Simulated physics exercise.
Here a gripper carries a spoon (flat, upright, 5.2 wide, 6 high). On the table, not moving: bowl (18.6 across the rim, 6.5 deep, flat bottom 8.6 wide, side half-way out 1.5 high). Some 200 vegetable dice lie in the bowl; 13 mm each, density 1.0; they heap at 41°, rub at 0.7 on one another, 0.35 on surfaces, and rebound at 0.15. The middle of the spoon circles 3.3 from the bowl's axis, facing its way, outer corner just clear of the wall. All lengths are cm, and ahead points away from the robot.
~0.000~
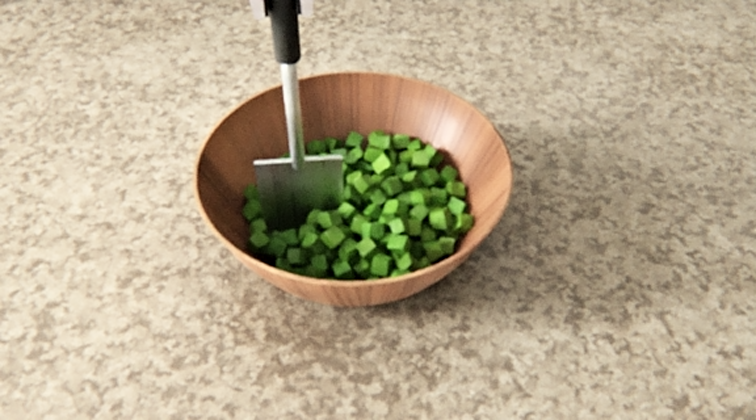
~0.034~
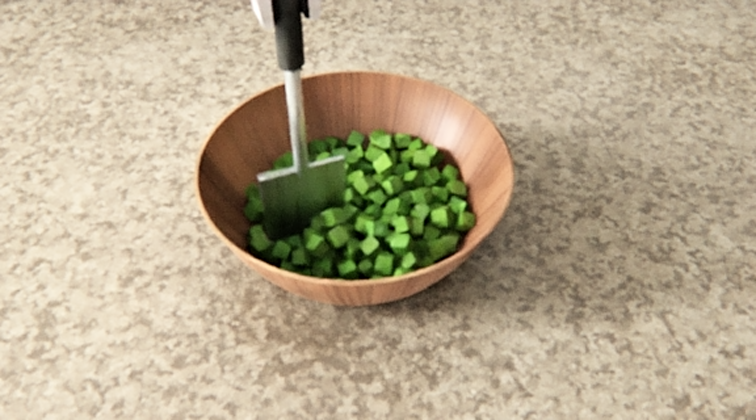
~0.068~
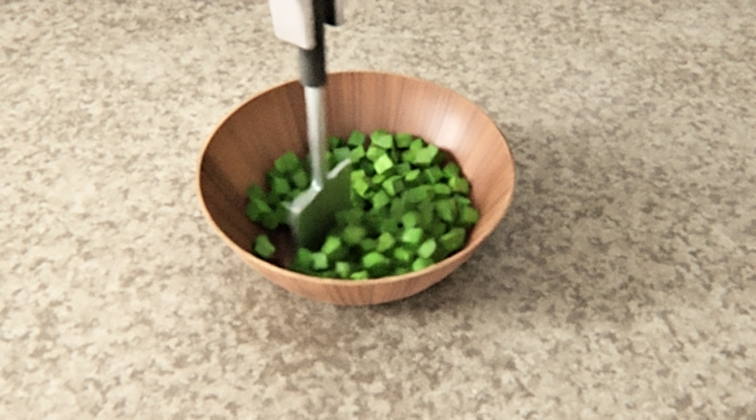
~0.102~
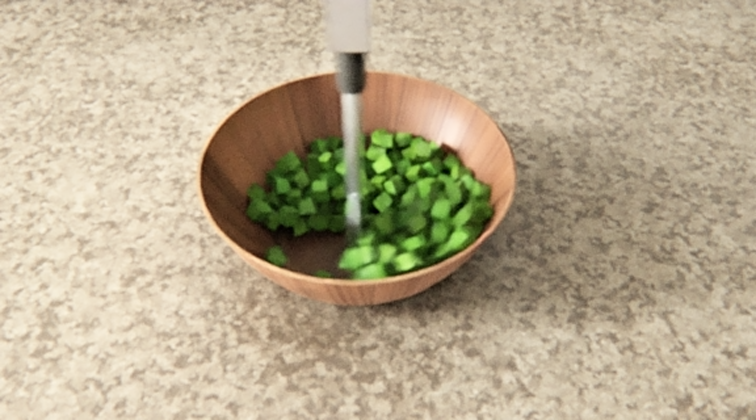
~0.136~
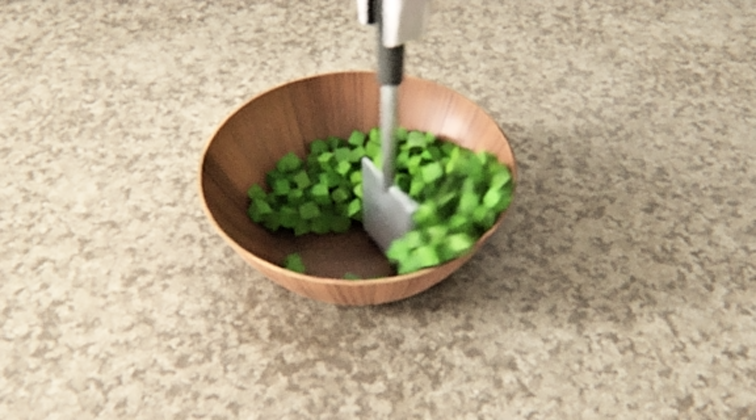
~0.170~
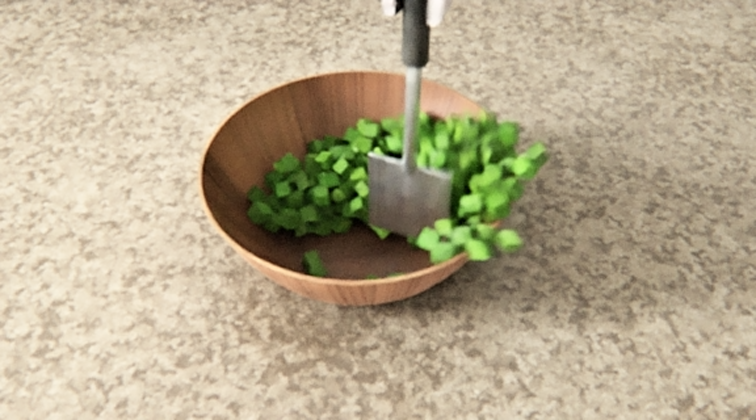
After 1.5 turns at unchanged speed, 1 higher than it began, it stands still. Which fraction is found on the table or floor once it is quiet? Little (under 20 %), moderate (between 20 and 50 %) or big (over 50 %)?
A moderate share, between 20 and 50 %, ends on the table or floor.
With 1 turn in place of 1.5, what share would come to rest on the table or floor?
It would be near 30 per cent.
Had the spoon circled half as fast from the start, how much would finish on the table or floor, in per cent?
In that case some 10 per cent.
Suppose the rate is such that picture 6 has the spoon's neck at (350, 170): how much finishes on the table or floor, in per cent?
About 10 per cent.
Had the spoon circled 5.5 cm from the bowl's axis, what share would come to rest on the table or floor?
In that case some 0 per cent.
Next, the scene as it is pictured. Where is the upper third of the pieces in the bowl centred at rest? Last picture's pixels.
Near (405, 162).
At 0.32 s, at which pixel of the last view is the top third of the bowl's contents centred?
Near (279, 114).
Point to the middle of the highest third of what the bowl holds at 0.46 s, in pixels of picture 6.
At about (378, 255).
After 0.32 s, 299° round, highest piece 10 above the table; 160 in the bowl, 15 on the table or floor, 29 in flight or on the tool.
After 0.46 s, 86° round, highest piece 8 above the table; 139 in the bowl, 58 on the table or floor, 7 in flight or on the tool.
After 0.74 s, 180° round, highest piece 5 above the table; 129 in the bowl, 75 on the table or floor.
After 1.44 s, 180° round, highest piece 5 above the table; 129 in the bowl, 75 on the table or floor.
At rest, 129 in the bowl, 75 on the table or floor. That is 37 % on the table or floor.
